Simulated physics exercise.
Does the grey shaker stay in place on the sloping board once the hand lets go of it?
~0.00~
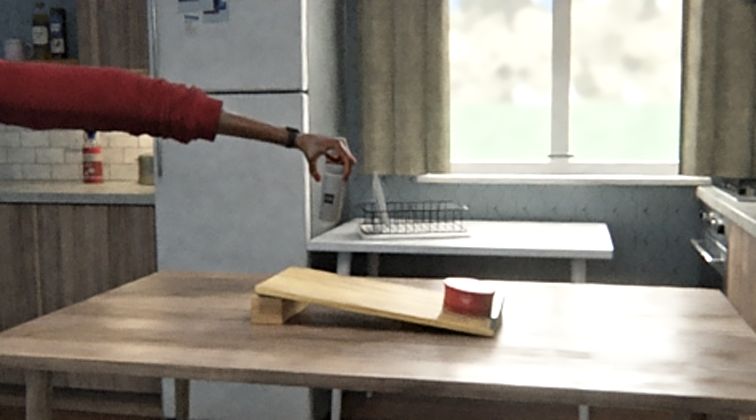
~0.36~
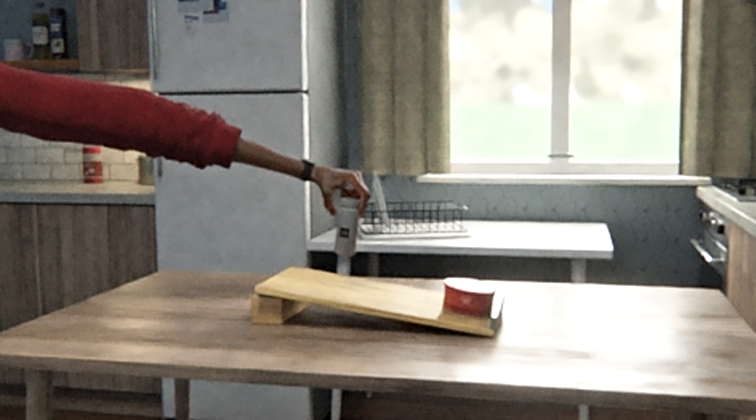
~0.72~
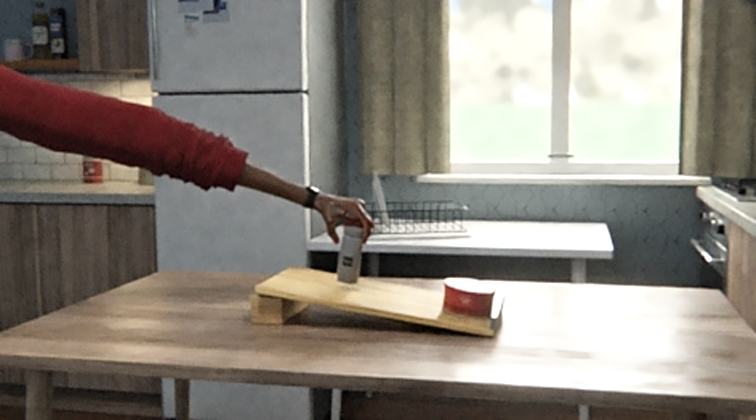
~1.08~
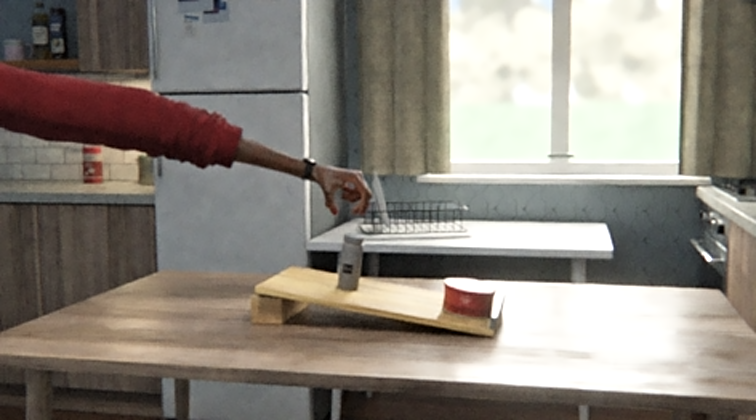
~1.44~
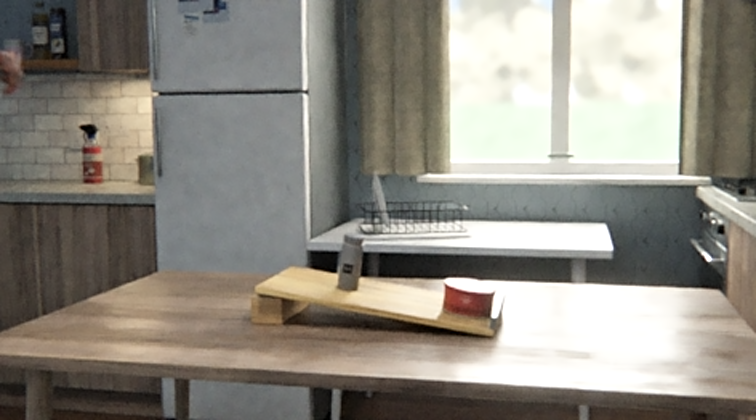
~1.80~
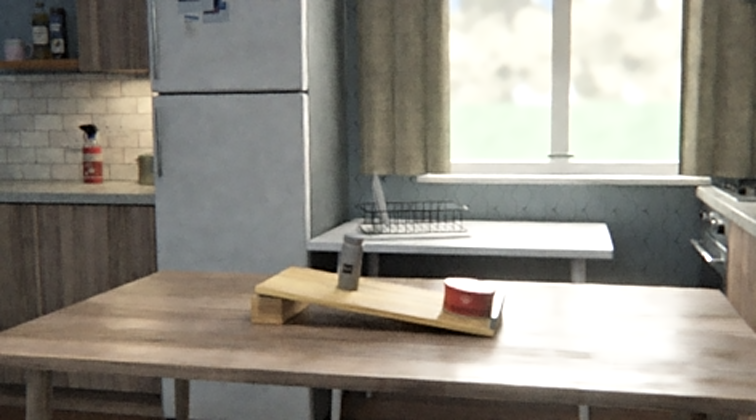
Yes, the grey shaker remains at rest on the sloping board, in the spot where the hand set it down.
The footage shows a hand in a red sleeve lowering a grey shaker onto a sloping wooden board with a red tub near its lower right end. The hand lets go and withdraws to the left, and the shaker stays where it was placed, leaning slightly.
